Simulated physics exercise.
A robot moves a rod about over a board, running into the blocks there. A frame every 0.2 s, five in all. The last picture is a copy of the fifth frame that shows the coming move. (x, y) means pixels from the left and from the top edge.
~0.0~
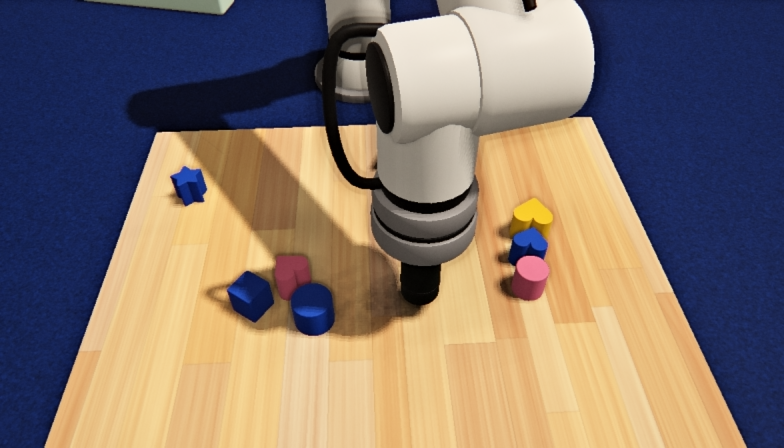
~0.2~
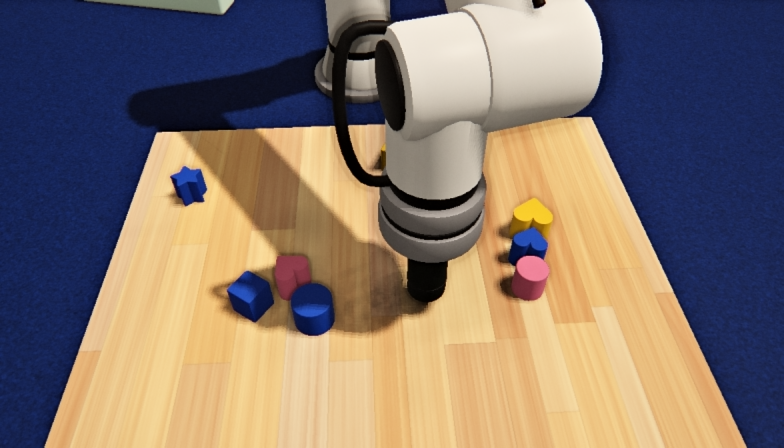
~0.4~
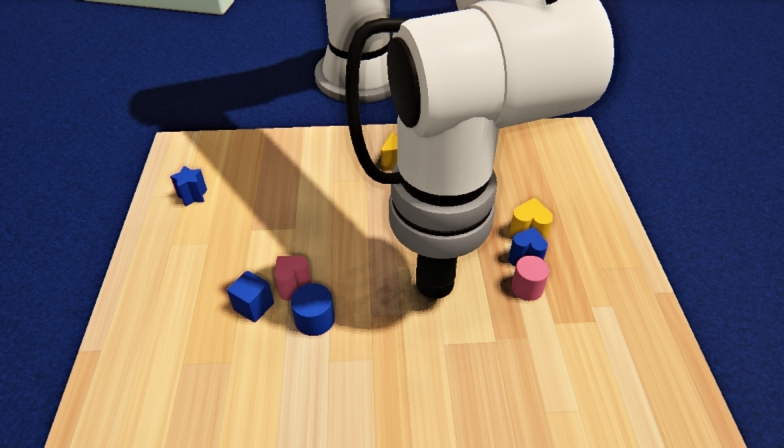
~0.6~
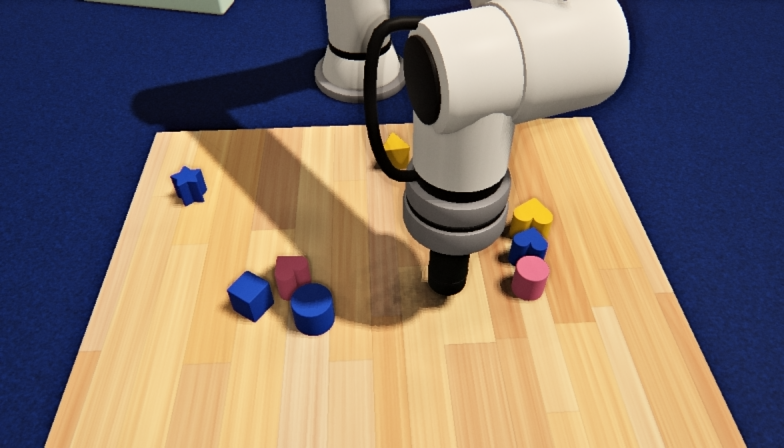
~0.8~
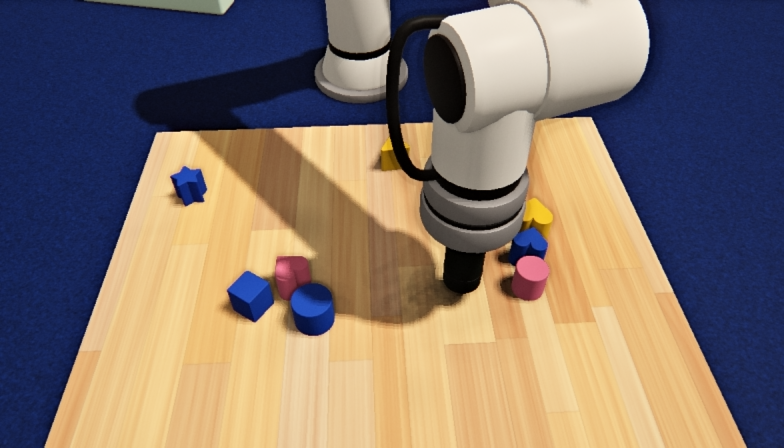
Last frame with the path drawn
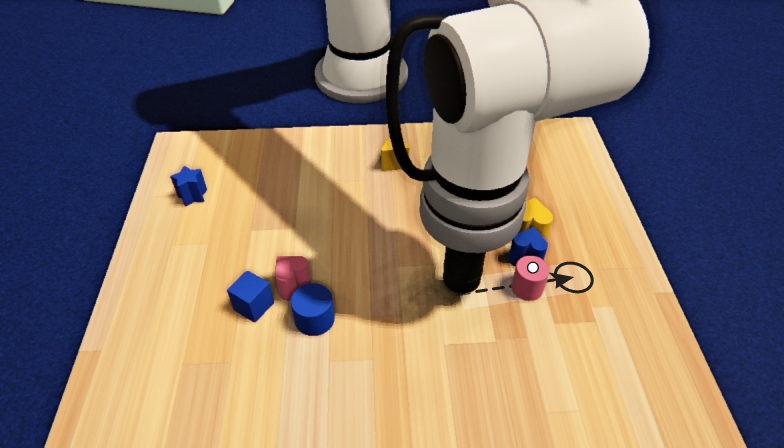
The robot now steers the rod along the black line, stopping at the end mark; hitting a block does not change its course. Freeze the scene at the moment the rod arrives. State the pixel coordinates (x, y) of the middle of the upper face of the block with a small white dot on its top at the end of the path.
I'd expect the centre of its top face to be at (617, 267).
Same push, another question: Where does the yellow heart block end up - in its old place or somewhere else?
It ends up on the same spot.
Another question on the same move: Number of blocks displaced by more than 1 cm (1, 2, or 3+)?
I expect just one block to be moved by more than 1 cm.
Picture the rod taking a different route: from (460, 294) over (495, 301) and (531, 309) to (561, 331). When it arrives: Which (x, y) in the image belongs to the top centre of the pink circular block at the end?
Located at (555, 266).
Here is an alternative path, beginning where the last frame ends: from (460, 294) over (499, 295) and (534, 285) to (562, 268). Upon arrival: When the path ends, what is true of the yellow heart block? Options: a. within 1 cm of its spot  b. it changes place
Answer: A.
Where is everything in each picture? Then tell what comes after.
The first picture shows tip of the rod (420, 291), middles of tops, blue heart block (531, 239), pink circular block (533, 268), yellow heart block (534, 212).
The second picture shows rod (426, 288), nothing pushed.
The third picture shows rod (435, 285), nothing pushed.
The fourth picture shows rod (447, 282), nothing pushed.
The fifth picture shows rod (462, 280), blue heart block (531, 239), pink circular block (533, 268), yellow heart block (534, 212).
The line goes straight from (460, 294) to (574, 277); the dot is on the pink circular block.
On the path given first. One third of the way, rod (502, 274); pink circular block (538, 267).
Two thirds of the way, rod (541, 268); pink circular block (578, 266).
At the end, rod (579, 262); blue heart block (536, 238), turned 30° anticlockwise; pink circular block (617, 267); yellow heart block unmoved.
